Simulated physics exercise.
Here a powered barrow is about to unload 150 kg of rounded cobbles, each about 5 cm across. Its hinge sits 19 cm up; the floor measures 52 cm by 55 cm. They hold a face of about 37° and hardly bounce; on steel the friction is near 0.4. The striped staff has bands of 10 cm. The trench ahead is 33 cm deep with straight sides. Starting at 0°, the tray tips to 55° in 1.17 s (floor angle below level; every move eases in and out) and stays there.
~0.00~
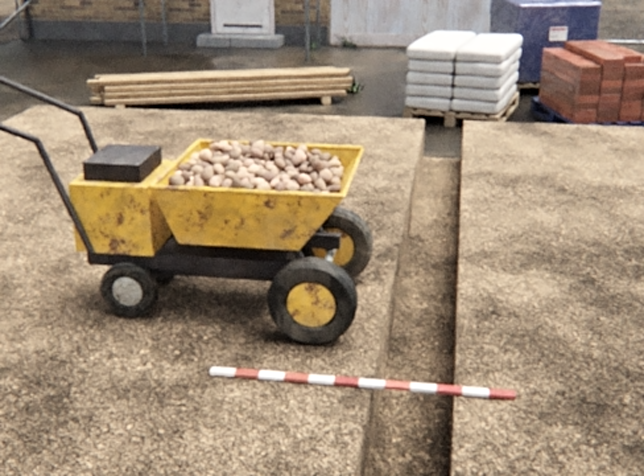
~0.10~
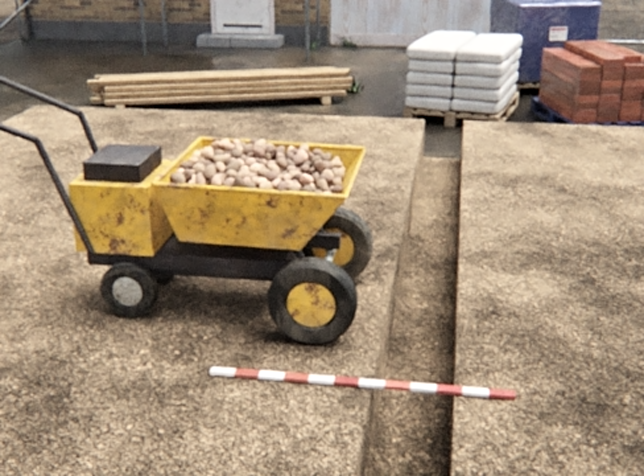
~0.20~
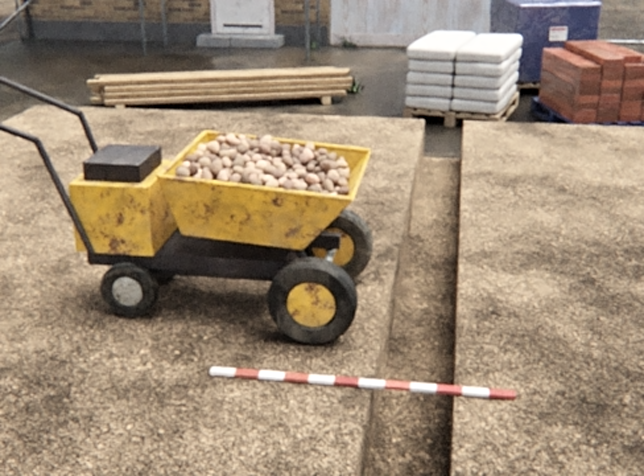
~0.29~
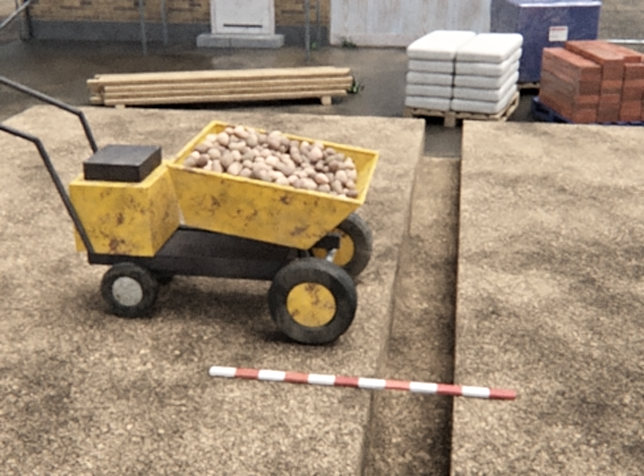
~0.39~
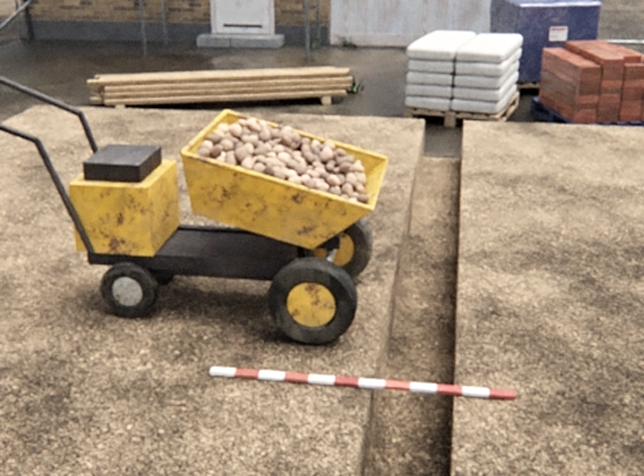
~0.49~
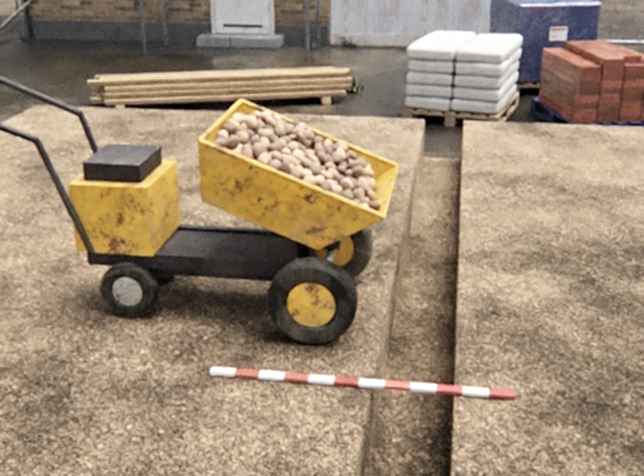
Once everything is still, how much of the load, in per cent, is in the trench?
About 23 per cent.
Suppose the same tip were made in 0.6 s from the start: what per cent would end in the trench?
In that case some 15 per cent.
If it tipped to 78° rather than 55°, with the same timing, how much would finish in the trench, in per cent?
In that case some 35 per cent.
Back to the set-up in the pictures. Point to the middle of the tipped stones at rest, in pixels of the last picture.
Their middle is at about (472, 315).
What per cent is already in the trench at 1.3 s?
Some 5 per cent.
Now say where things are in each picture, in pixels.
In the first frame, lip at (343, 197), floor tilted 0°, highest stones at (247, 151).
In the second frame, the tray is at 1°, its lip at (345, 197); the top of the load is at (242, 150); the stones move at 0.2 m/s on average.
In the third frame, lip at (352, 200), floor tilted 4°, highest stones at (244, 145); the stones move at 0.3 m/s on average.
In the fourth frame, the tray is at 9°, its lip at (361, 204); the top of the load is at (249, 138); the stones move at 0.5 m/s on average.
In the fifth frame, the tray is at 14°, its lip at (372, 209); the top of the load is at (239, 129); the stones move at 0.6 m/s on average.
In the sixth frame, the tray is at 21°, its lip at (384, 217); the top of the load is at (248, 121); the stones move at 0.6 m/s on average.
After 0.9 s the floor is at 47°; 100 % in the tray; the foremost stones are at (413, 214).
After 1.3 s the floor is at 55°; 86 % in the tray, 6 % in the trench, 8 % past the trench; the foremost stones are at (497, 295).
After 1.6 s the floor is at 55°; 65 % in the tray, 9 % in the trench, 27 % past the trench; the foremost stones are at (568, 311).
After 3.6 s the floor is at 55°; 48 % in the tray, 23 % in the trench, 29 % past the trench; the foremost stones are at (641, 317).
